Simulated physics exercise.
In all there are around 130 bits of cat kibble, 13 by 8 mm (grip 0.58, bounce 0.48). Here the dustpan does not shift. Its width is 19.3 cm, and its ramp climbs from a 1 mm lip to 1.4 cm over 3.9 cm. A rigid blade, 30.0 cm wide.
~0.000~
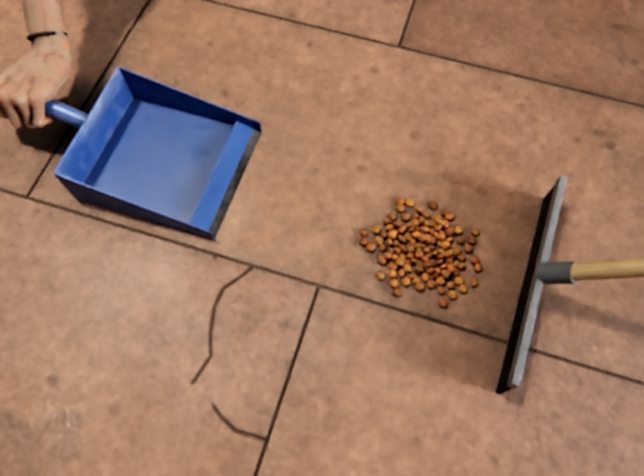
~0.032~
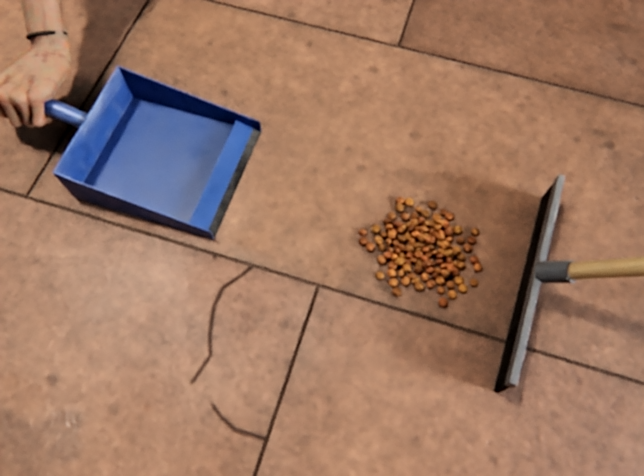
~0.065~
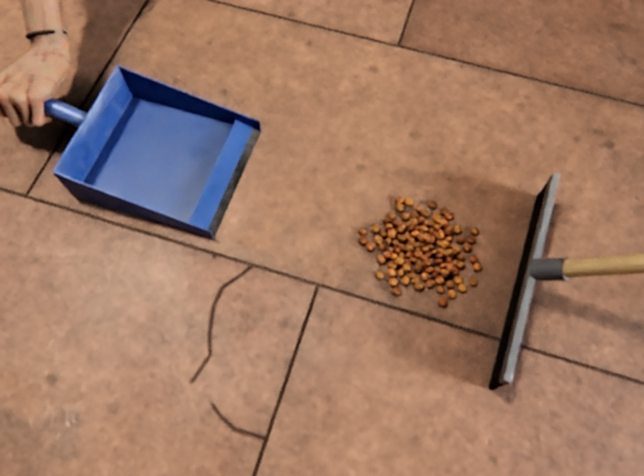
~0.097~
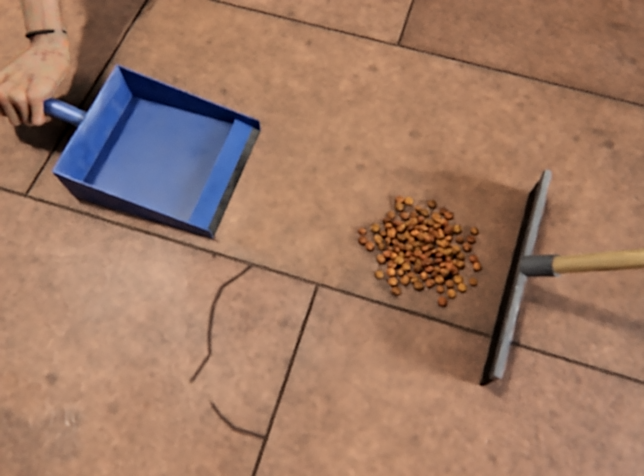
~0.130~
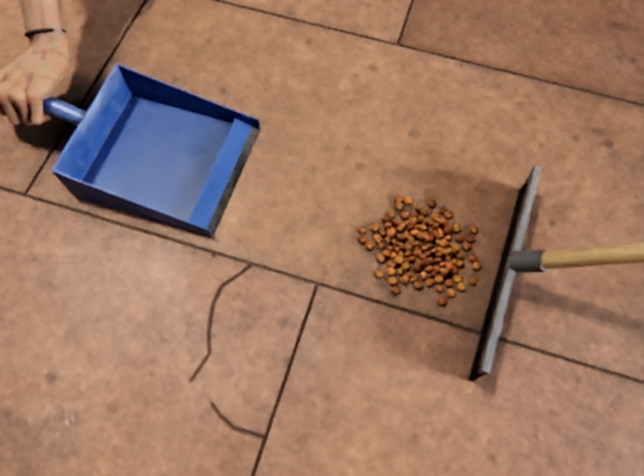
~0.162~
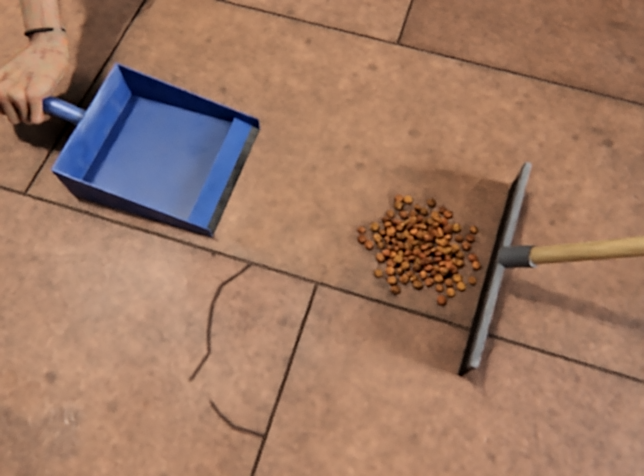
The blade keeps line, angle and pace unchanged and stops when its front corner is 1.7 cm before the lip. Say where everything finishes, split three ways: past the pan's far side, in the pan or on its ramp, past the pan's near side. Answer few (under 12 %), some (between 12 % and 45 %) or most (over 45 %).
Far side: Few, pan: Some, near side: Few.
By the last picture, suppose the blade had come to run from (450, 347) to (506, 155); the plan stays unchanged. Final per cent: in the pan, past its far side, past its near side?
You'd see pan at 35, far at 15 and near at 5.
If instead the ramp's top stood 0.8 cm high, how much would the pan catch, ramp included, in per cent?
Near 45 per cent, then.
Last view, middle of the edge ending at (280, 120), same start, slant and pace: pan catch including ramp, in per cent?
Some 30 per cent.
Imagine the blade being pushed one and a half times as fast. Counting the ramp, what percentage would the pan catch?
Some 35 %.
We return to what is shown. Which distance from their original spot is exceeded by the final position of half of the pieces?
About 28 cm.
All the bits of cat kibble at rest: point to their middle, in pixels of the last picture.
Approximately (236, 180) in the last view.
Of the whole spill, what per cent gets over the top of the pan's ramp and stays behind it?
I'd put it near 0 per cent.
Then, at 0.57 s, middle of the blade 21 cm from the lip; 0 % over the lip, far side 0 %, near side 5 %.
After 0.84 s, middle of the blade 10 cm from the lip; 0 % over the lip, far side 5 %, near side 5 %.
Then, at 1.21 s, middle of the blade 3 cm from the lip; 40 % over the lip, far side 5 %, near side 5 %.
At rest (1.5 s), far side 5 %, pan 40 %, near side 5 %, in front of the lip or behind the blade 55 %.
